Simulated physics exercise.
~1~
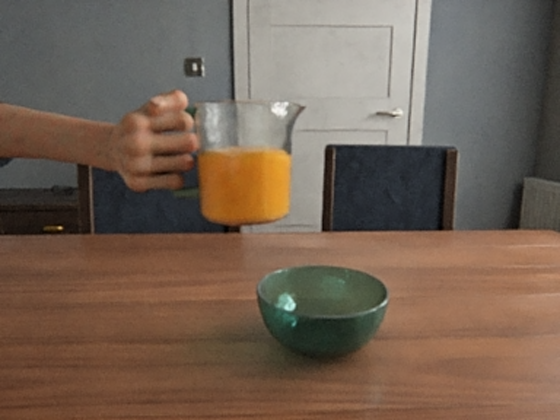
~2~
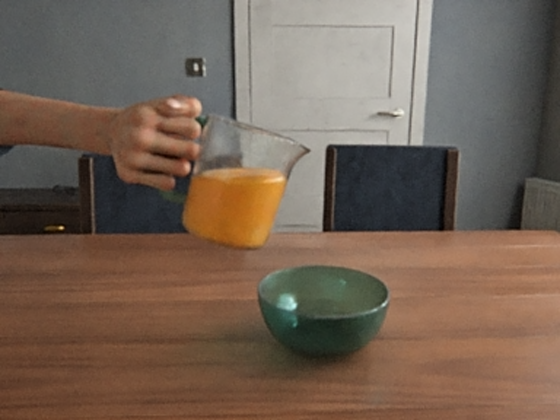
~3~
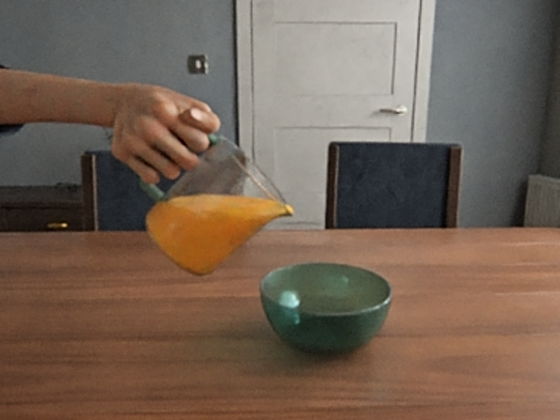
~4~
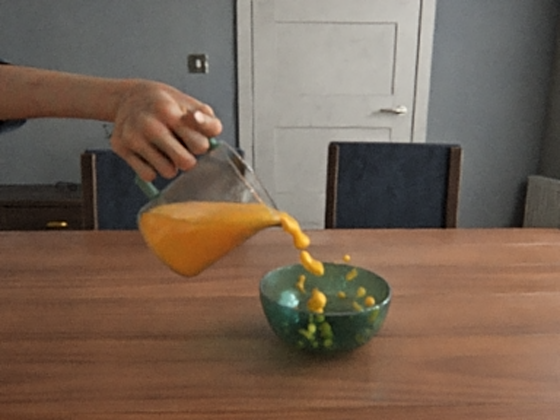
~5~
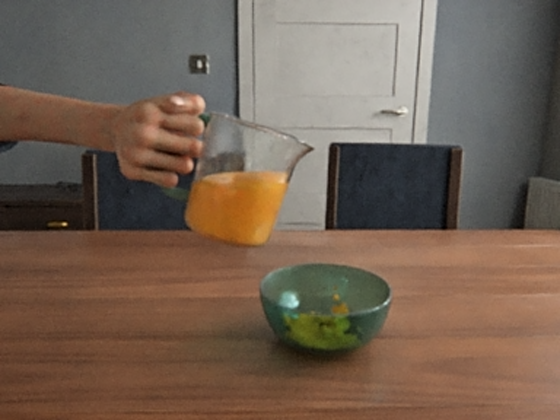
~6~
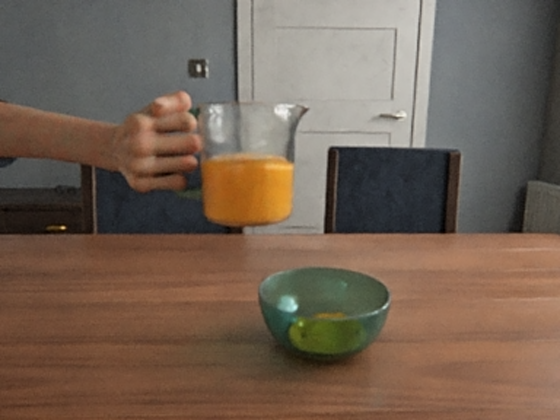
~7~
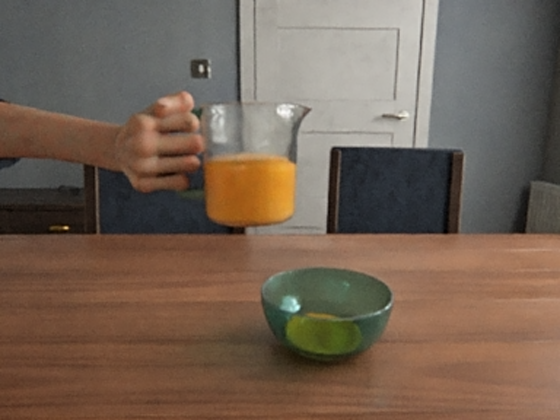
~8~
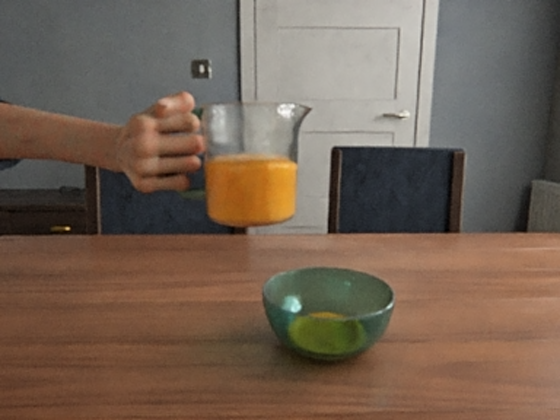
The clip shows a hand holding a glass pitcher of orange juice above a wooden table, then tilting it to pour a little into an empty green bowl on the right. The hand levels the pitcher again, leaving it partly full, with a shallow pool of juice in the bowl.
